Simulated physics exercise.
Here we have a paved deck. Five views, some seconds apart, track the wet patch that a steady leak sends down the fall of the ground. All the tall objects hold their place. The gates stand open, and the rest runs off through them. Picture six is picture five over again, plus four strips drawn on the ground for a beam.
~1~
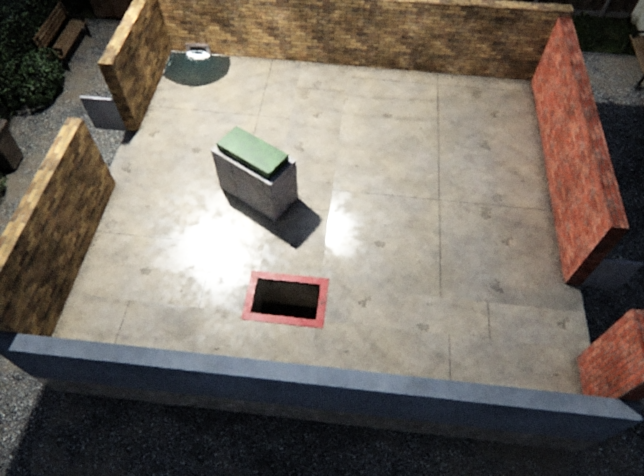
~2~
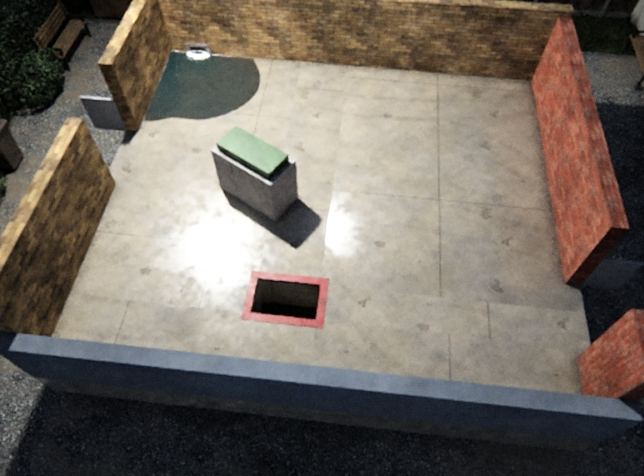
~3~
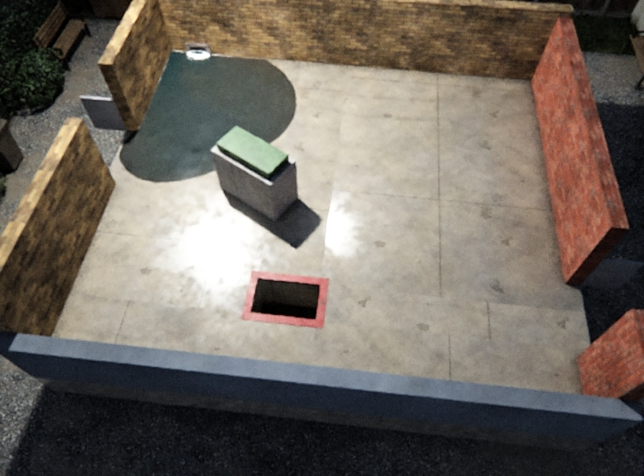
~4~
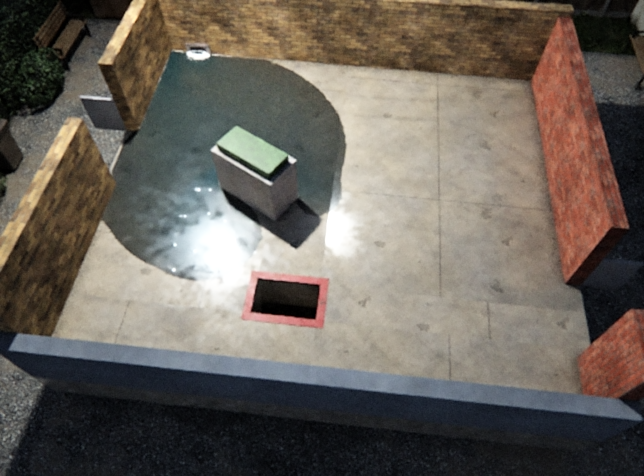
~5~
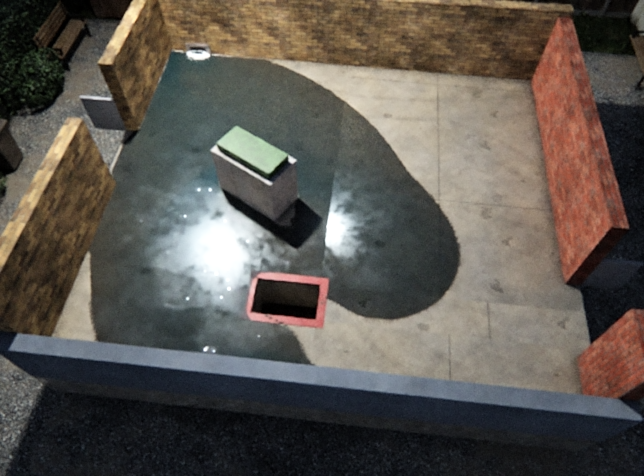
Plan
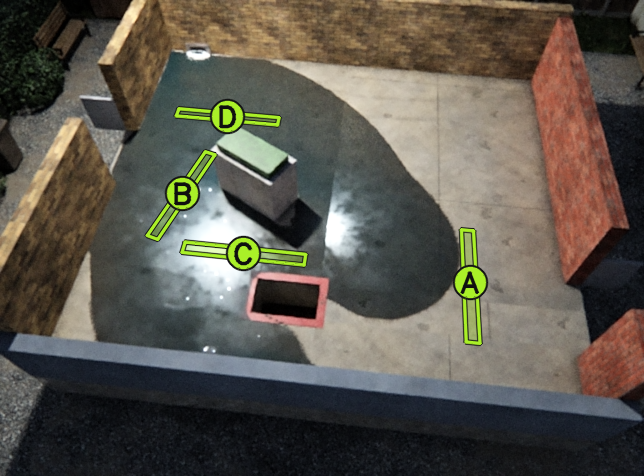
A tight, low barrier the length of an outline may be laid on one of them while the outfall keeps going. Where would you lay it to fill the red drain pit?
Spot A.
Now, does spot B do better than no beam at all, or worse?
It is worse.
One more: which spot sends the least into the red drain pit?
Here it is spot C.
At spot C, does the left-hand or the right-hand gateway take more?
The right gate.
In lime, A from (473, 342) to (467, 230); B from (152, 237) to (210, 153); C from (183, 247) to (304, 259); D from (177, 112) to (278, 121).
For spot A, about 21 % of the stream goes into the red drain pit, about 76 % out by the gates.
For spot B, about 10 % of the stream goes into the red drain pit, about 87 % out by the gates.
For spot C, about 4 % of the stream goes into the red drain pit, about 93 % out by the gates.
For spot D, about 11 % of the stream goes into the red drain pit, about 84 % out by the gates.
